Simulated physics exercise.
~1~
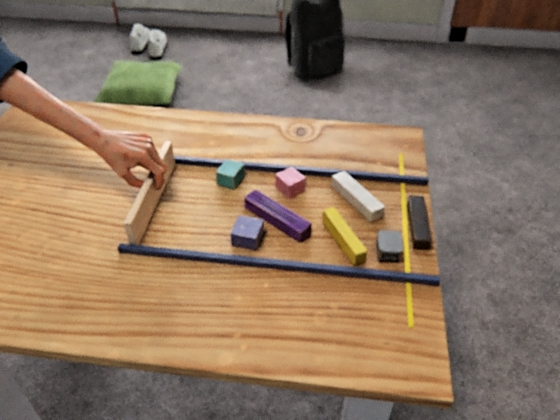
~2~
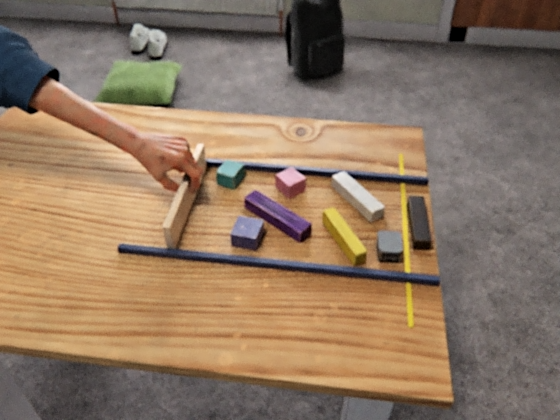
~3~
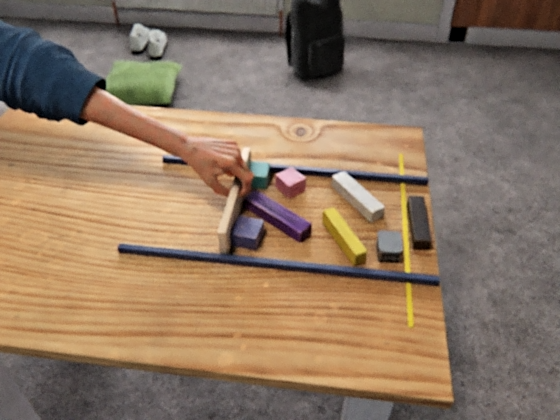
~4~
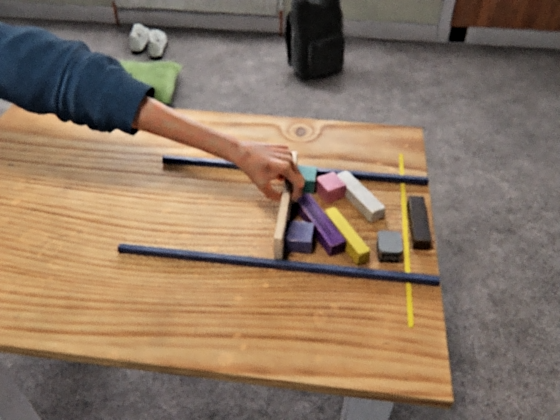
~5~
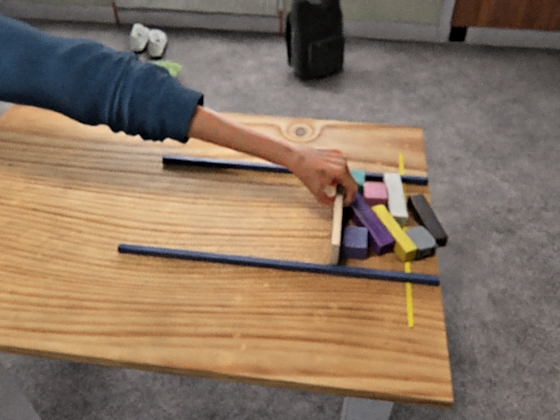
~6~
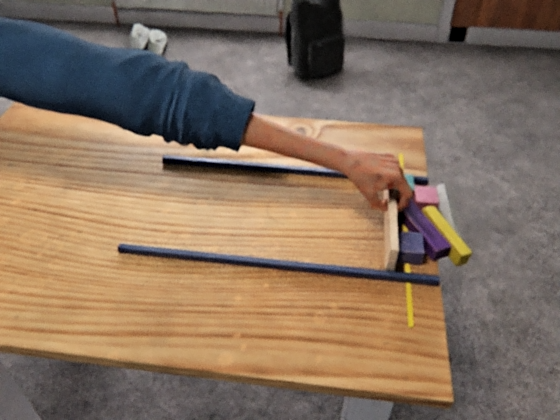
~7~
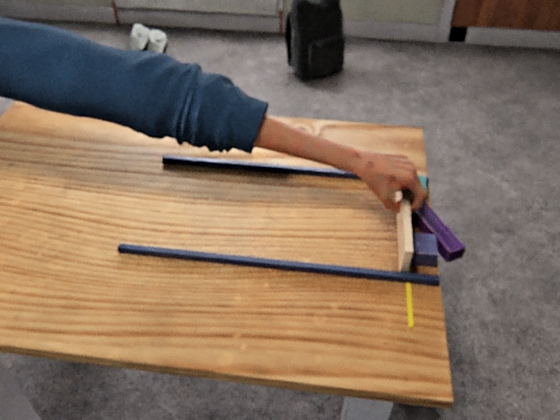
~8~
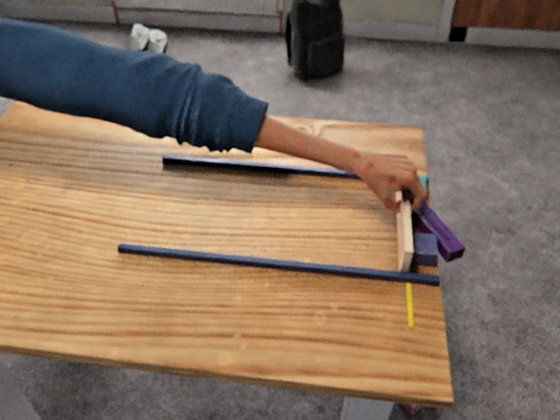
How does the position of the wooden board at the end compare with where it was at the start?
At the start the board stands near the left ends of the two dark rails. By the end it is near their right ends, by the yellow tape close to the table's right edge.
